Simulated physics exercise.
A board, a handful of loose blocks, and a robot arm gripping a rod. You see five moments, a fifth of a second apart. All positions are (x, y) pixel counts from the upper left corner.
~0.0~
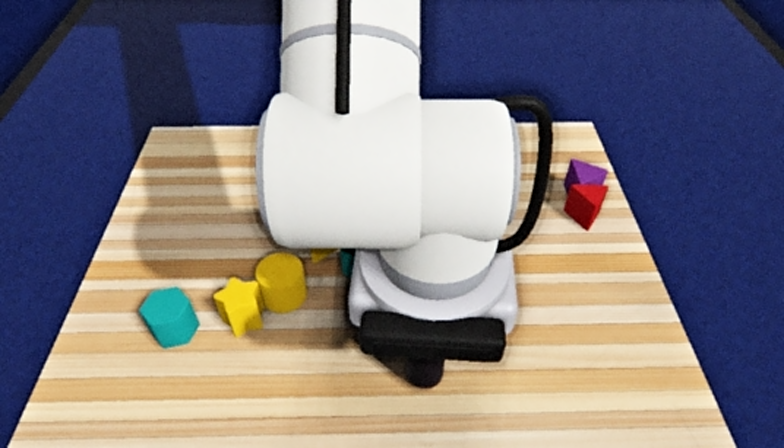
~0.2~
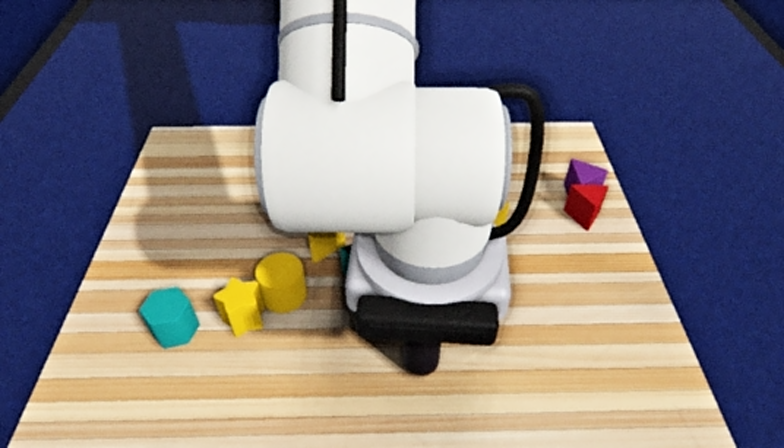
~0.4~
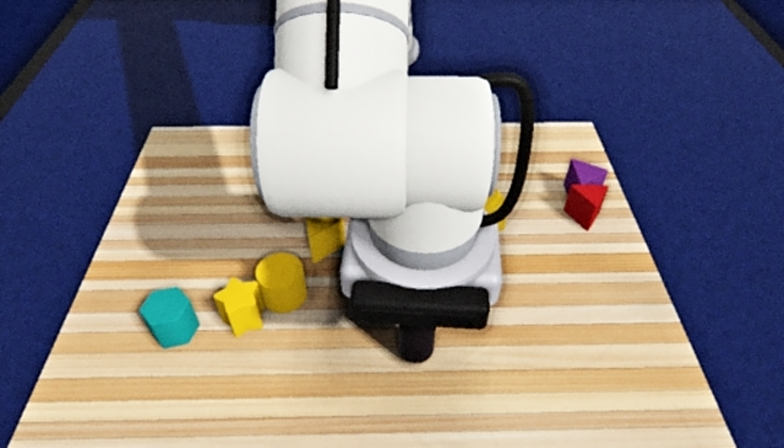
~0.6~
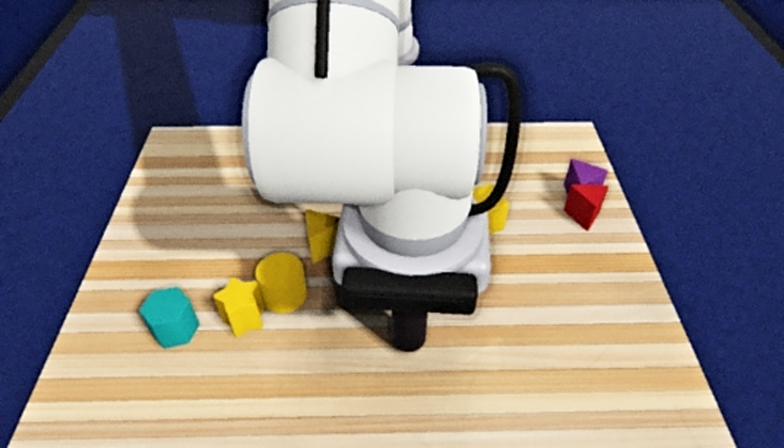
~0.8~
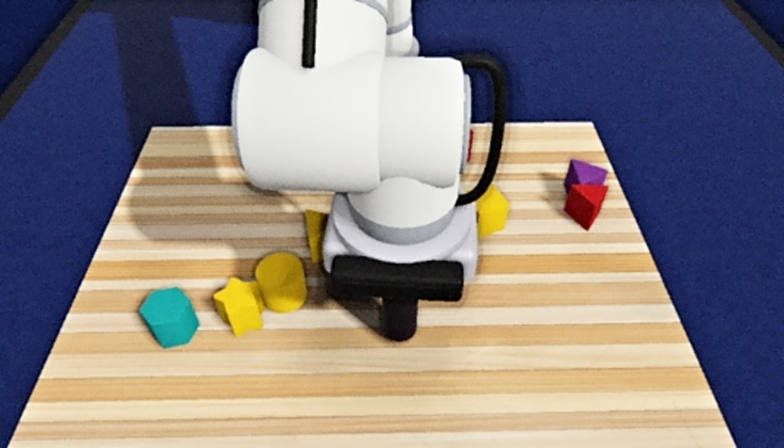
A wooden-striped tabletop against a dark blue surround is seen from above at a fixed, angled view. A white robot arm with a black cable and black gripper covers the middle, with a turquoise block, yellow star and yellow cylinder at left, and purple and red blocks at upper right. The arm draws slowly back and slightly left, touching nothing, gradually uncovering more yellow pieces beside it.
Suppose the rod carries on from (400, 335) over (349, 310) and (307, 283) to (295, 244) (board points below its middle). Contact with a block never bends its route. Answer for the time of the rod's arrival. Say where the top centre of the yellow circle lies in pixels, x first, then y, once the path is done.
When the path ends, it will be at (261, 262).
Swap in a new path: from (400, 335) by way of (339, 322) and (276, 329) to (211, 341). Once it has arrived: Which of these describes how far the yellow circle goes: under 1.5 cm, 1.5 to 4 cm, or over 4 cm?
Travels under 1.5 cm.
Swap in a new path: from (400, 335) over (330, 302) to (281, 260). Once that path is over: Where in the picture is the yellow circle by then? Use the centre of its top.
I think it will end close to (248, 260).
On the path given first. One third of the way, rod at (347, 302); nothing pushed yet.
Two thirds of the way, rod at (306, 275); yellow star at (232, 296); yellow circle at (263, 264).
At the end, rod at (294, 236); yellow star at (232, 296); yellow circle at (261, 262); yellow triangular block at (327, 207), turned 45° clockwise; turquoise triangular block unmoved.
